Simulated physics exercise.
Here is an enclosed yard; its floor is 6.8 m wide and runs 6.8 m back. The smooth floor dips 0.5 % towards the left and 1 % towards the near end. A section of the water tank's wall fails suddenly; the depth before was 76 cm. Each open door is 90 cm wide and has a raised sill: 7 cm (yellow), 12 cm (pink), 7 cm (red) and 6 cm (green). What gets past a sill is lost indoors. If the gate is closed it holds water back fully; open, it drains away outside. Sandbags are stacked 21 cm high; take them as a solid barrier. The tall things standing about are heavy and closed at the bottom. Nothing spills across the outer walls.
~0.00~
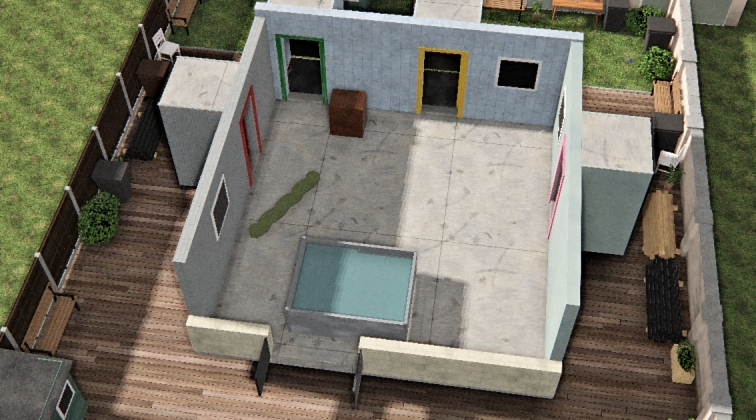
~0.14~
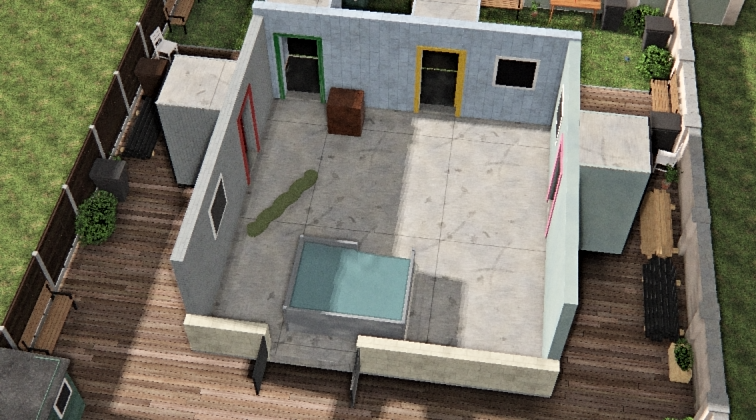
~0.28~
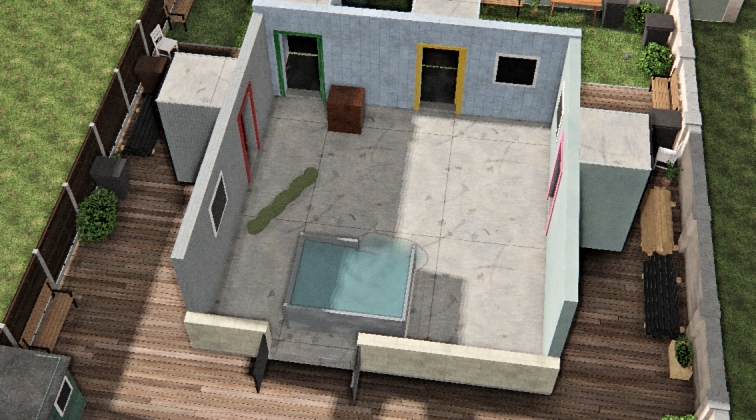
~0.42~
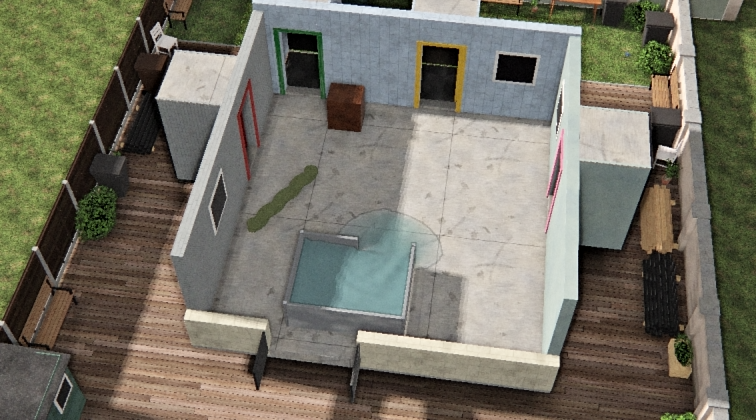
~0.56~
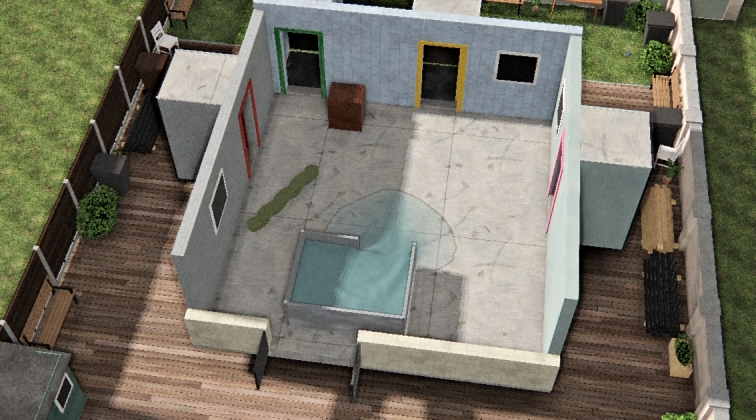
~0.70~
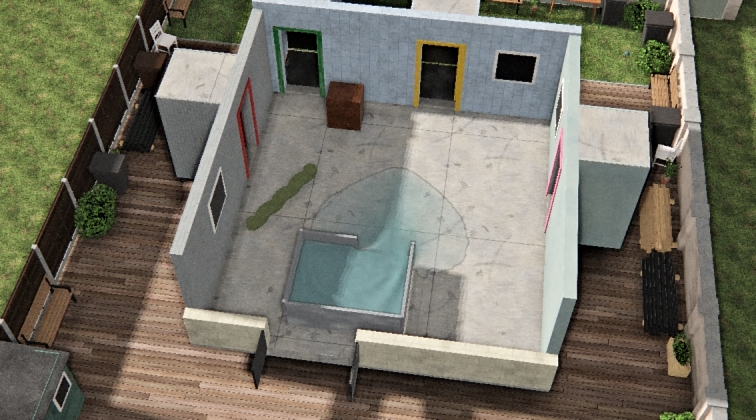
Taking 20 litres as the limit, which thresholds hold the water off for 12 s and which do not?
Within that time: At the yellow door it goes over the limit; at the pink door it does not reach the limit; at the red door it goes over the limit; at the green door it goes over the limit.
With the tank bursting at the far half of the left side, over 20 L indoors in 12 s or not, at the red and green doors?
Then: Red below, green above.
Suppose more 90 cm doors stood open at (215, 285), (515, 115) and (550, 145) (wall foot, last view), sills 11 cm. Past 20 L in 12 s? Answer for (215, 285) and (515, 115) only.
In turn: Under, past it.
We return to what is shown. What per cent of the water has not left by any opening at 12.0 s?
Roughly 88 in a hundred.
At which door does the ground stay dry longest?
The red one.
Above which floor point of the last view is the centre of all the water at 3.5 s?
Around (392, 207).
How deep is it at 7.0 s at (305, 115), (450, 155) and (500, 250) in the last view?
Roughly 6, 7 and 5 cm, in turn.
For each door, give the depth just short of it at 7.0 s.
In cm: Yellow 8, pink 8, red 7, green 8.
After 1.4 s water covers 35 % of the floor and is deepest (36 cm) near (394, 255); yellow door 2 cm at the sill, 0 L in, pink door not reached, red door not reached, green door not reached.
After 2.2 s water covers 55 % of the floor and is deepest (26 cm) near (394, 255); yellow door 9 cm at the sill, 44 L in, pink door 13 cm at the sill, 0 L in, red door not reached, green door not reached.
After 3.5 s water covers 60 % of the floor and is deepest (24 cm) near (534, 150); yellow door 17 cm at the sill, 133 L in, pink door 7 cm at the sill, 1 L in, red door 2 cm at the sill, 0 L in, green door 9 cm at the sill, 2 L in.
After 7.0 s water covers 75 % of the floor and is deepest (13 cm) near (249, 205); yellow door 8 cm at the sill, 200 L in, pink door 8 cm at the sill, 1 L in, red door 7 cm at the sill, 0 L in, green door 8 cm at the sill, 36 L in.
After 12.0 s water covers 95 % of the floor and is deepest (14 cm) near (205, 329); yellow door 3 cm at the sill, 201 L in, pink door 3 cm at the sill, 1 L in, red door 10 cm at the sill, 36 L in, green door 7 cm at the sill, 45 L in.
